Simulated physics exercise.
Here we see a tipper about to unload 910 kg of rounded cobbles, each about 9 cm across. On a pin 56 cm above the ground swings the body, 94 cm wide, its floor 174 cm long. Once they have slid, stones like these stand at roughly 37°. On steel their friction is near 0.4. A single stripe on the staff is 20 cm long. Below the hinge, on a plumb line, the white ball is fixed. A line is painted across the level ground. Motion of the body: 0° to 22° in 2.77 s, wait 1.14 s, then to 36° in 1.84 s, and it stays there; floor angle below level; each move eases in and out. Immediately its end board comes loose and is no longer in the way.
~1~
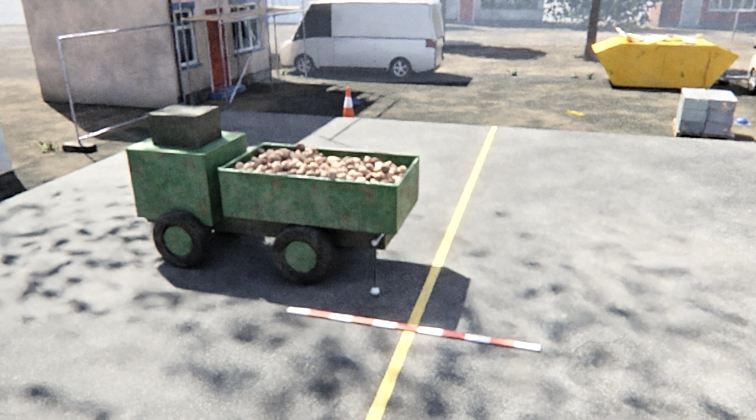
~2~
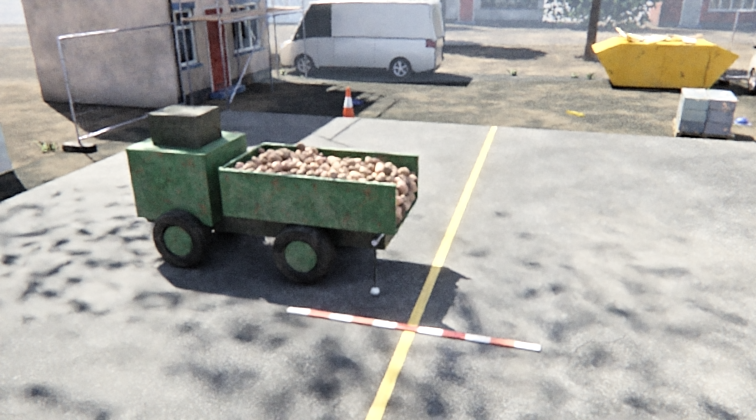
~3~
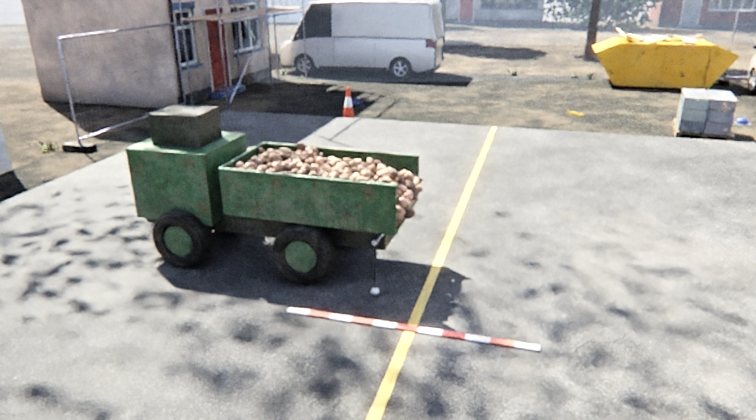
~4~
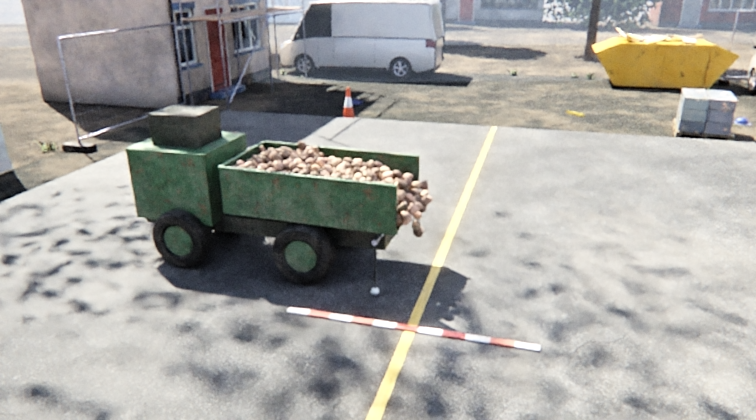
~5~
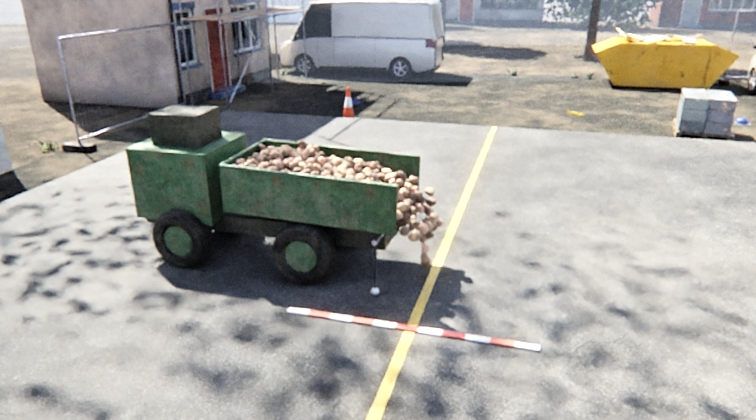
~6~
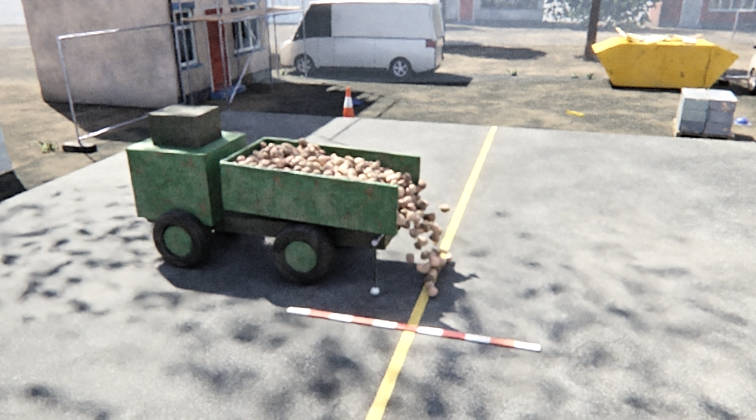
A green tipper truck loaded with rounded, pinkish-brown cobbles stands side-on, left of centre, on a sunlit grey yard seen from above by a still camera. A yellow line and a red-and-white staff cross the ground near its rear, with an orange cone, white van, building and yellow skip behind. The tail end opens, and stones bulge out, then drop in a narrow stream to the ground while the body barely tilts.
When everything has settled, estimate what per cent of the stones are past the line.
About 60 per cent of the stones finish there.
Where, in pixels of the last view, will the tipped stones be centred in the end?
Their centre sits close to (445, 267).
A little later the floor is at 19°; 80 % in the body, 11 % short of the line, 9 % past the line; the foremost stones are at (517, 286).
Then the floor is at 22°; 58 % in the body, 18 % short of the line, 24 % past the line; the foremost stones are at (521, 288).
Later still the floor is at 36°; 0 % in the body, 38 % short of the line, 62 % past the line; the foremost stones are at (552, 286).
In the end the floor is at 36°; 0 % in the body, 38 % short of the line, 62 % past the line; the foremost stones are at (552, 286).
